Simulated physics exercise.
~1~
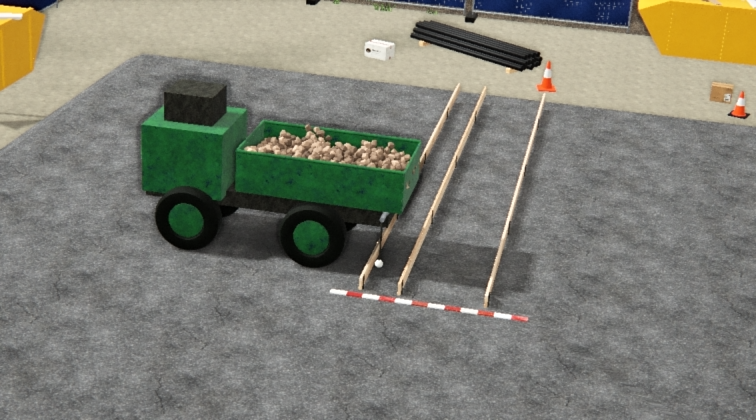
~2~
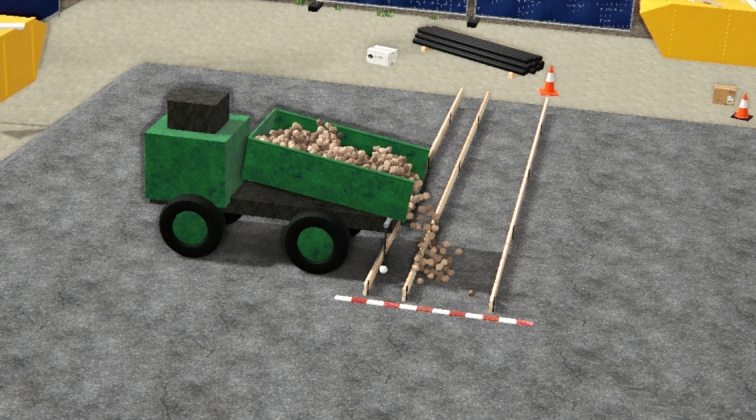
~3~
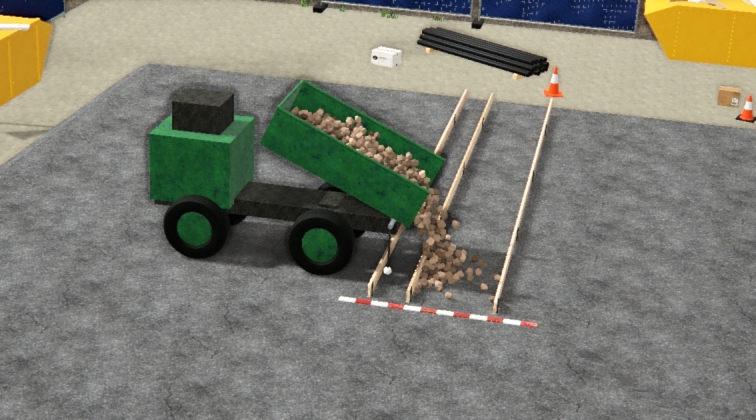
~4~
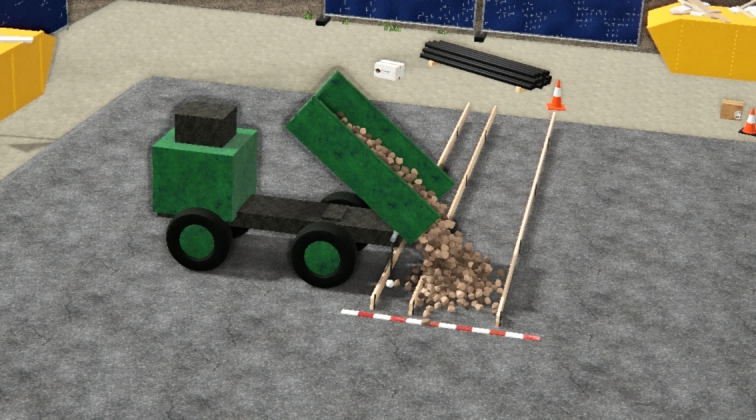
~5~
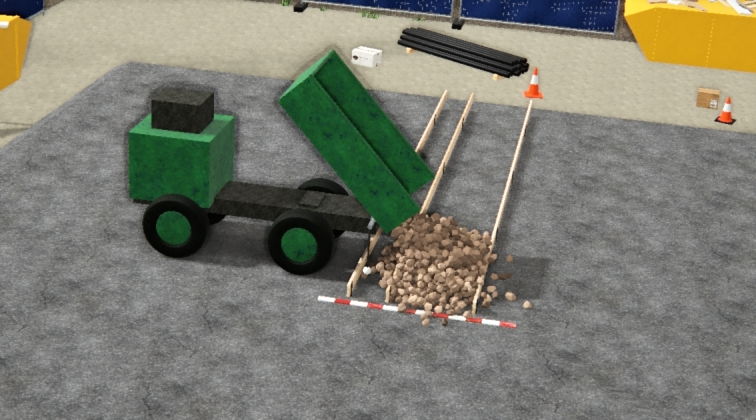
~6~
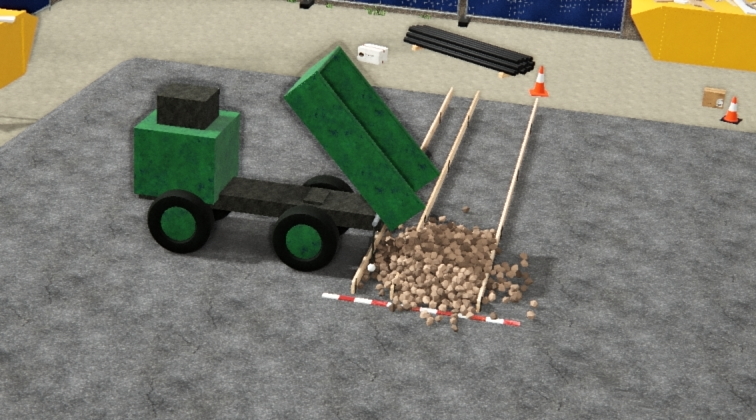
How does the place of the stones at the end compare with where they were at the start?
At the start the stones were in the bed of the green truck. By the end they lay in a heap on the ground behind it, lower and farther to the right, mostly between the farther two boards.
